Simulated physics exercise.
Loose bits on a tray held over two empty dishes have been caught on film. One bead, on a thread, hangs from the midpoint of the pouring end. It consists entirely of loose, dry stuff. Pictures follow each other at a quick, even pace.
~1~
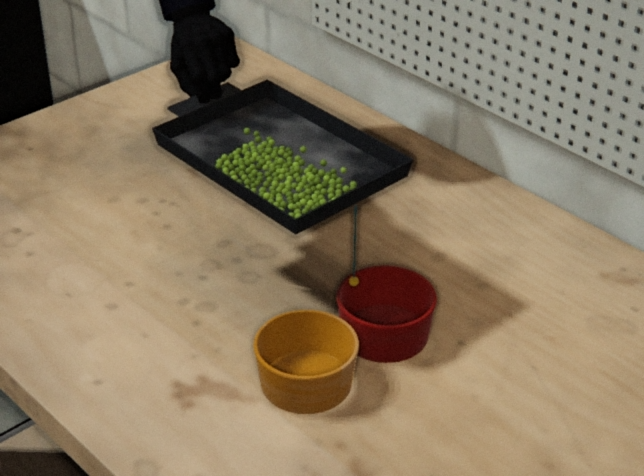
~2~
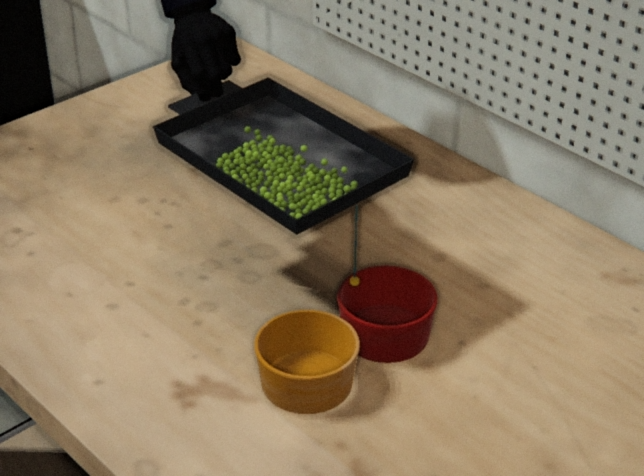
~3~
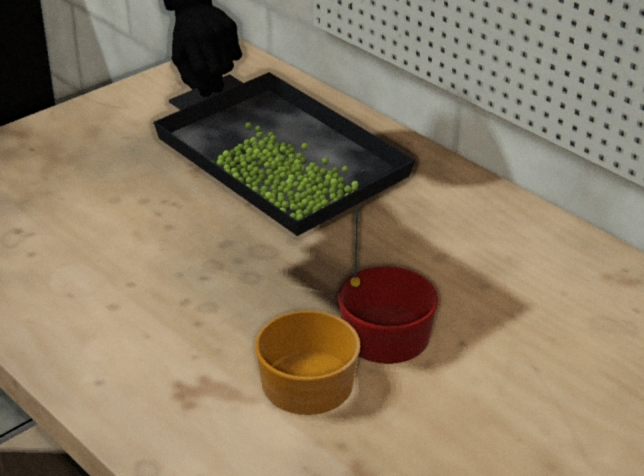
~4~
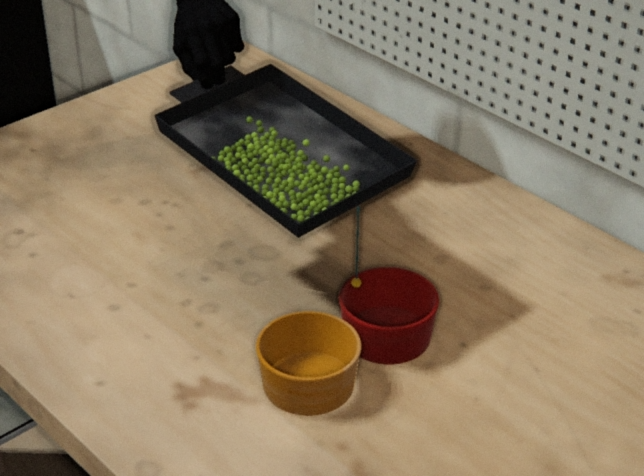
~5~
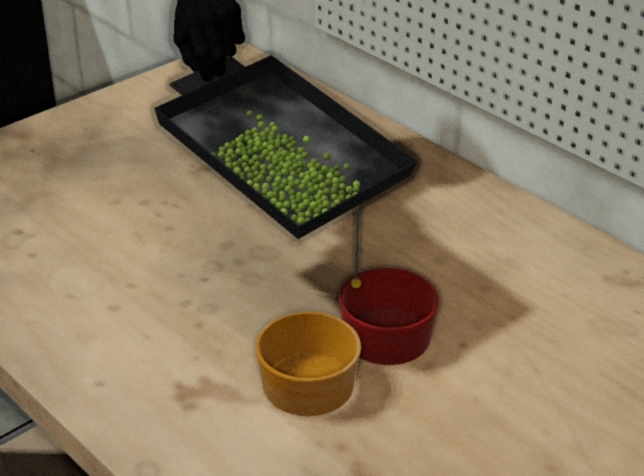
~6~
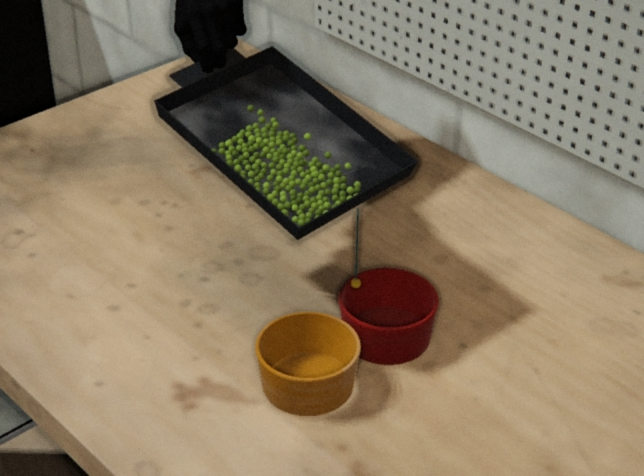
A black tray of green peas, gripped by a black-gloved hand above an orange dish and a red dish, started out level, then tilted slightly, its far side rising while the peas barely shifted.
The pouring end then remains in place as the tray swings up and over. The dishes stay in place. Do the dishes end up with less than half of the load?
No, they get over half.
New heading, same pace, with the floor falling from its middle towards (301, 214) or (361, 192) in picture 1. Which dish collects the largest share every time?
The left-side dish first and The right-side dish second.
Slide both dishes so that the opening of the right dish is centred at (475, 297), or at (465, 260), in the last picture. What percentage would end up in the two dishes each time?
30, then 20 %.
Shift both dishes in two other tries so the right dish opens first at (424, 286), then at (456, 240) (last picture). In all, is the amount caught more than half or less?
The first place gets the greater share, the second a lesser share.
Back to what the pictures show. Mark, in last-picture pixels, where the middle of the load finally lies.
Resting centre, last frame: Roughly (317, 381).
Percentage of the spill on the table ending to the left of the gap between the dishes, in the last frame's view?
Close to 10 %.
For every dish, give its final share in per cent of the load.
I'd say the left dish holds some 70 % and the right dish some 10 %.
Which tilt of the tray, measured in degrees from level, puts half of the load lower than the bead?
The tilt is near 95° by then.
Soon after the last picture, tray tipped steeply; all on the tray.
A little later, tray tipped right over; about half on the tray; a small part in the left dish; a stray few in the right dish; a stray few outside both; about a third in the air.
Later still, tray tipped past a quarter turn; about two thirds in the left dish; a small part in the right dish; a small part outside both.
At rest, tray tipped past a quarter turn; about two thirds in the left dish; a small part in the right dish; a small part outside both.
